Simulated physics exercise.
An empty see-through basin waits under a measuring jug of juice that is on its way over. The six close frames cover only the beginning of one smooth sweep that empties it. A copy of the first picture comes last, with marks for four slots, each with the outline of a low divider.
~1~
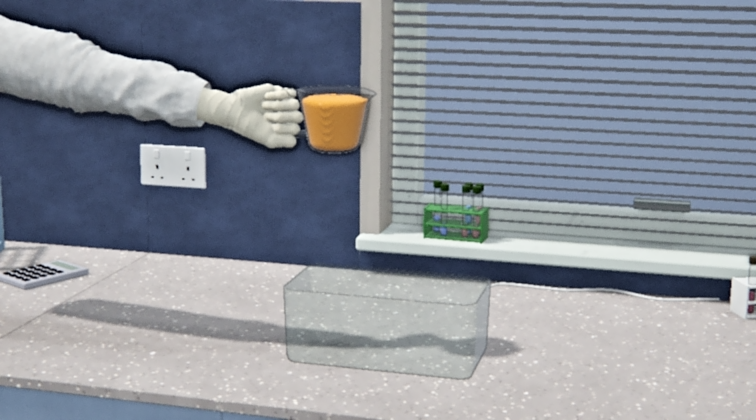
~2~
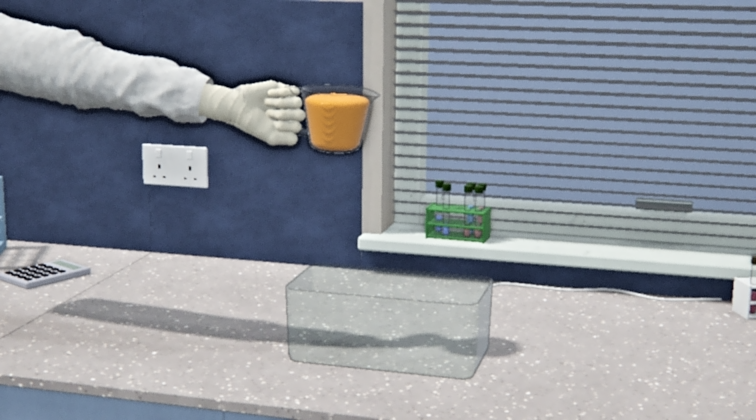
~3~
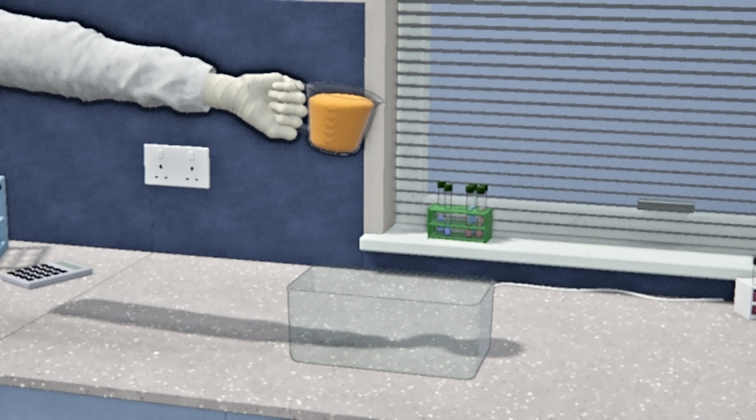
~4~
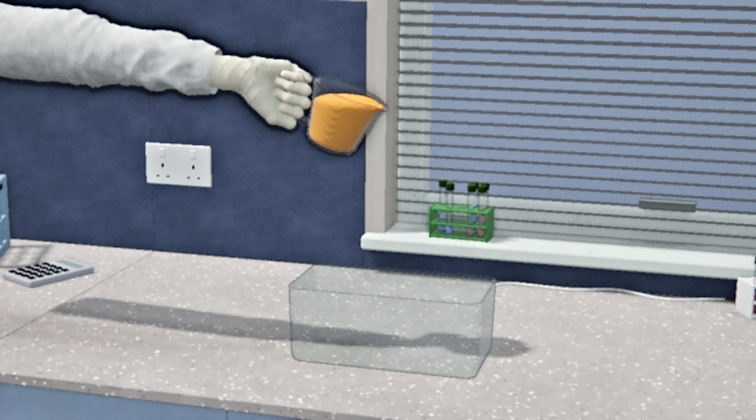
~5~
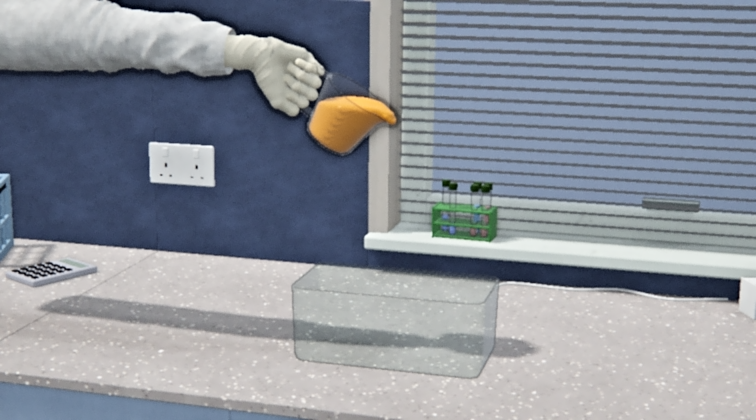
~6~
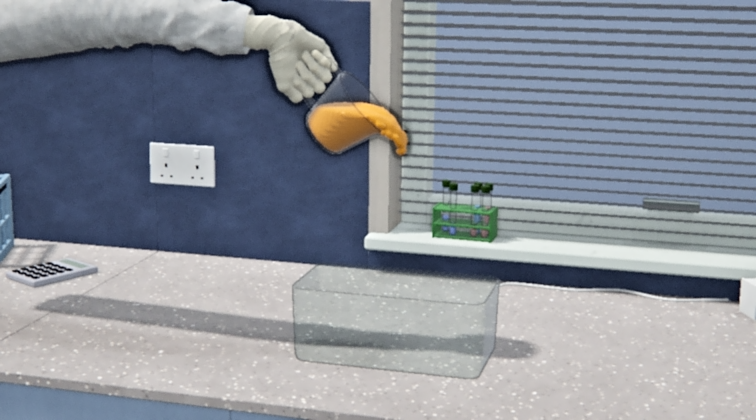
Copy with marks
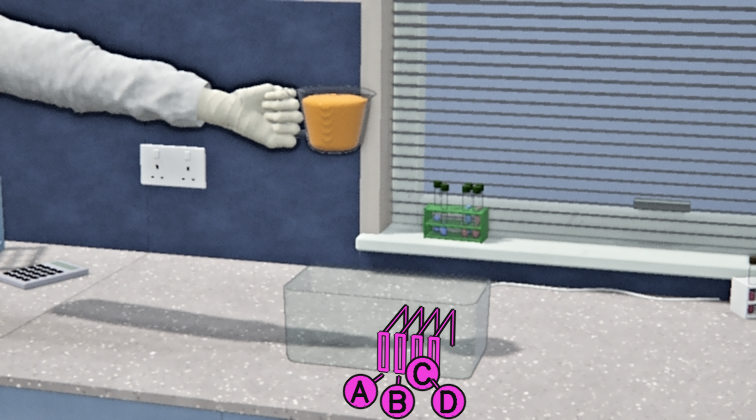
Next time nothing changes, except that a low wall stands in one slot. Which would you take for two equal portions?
Go for B.
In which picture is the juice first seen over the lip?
In picture 5.
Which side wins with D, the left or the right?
The left side.
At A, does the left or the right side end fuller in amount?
The right side.
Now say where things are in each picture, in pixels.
Upright, lip at (375, 94); basin from (287, 360) to (474, 379); nothing has left yet.
Tipped about 2°, lip at (379, 96); nothing has left yet.
Tipped about 9°, lip at (383, 102); nothing has left yet.
Tipped about 20°, lip at (387, 110); nothing has left yet.
Tipped about 34°, lip at (391, 122); juice is over the lip, down to (391, 122).
Tipped about 50°, lip at (389, 136); juice is over the lip, down to (401, 152).
On the marked copy, A at (382, 375); B at (398, 377); C at (415, 378); D at (432, 380).
For position A, about 16 % ends left of the wall and 78 % right of it; 6 % is lost outside.
For position B, about 43 % ends left of the wall and 51 % right of it; 7 % is lost outside.
For position C, about 71 % ends left of the wall and 22 % right of it; 7 % is lost outside.
For position D, about 86 % ends left of the wall and 3 % right of it; 11 % is lost outside.
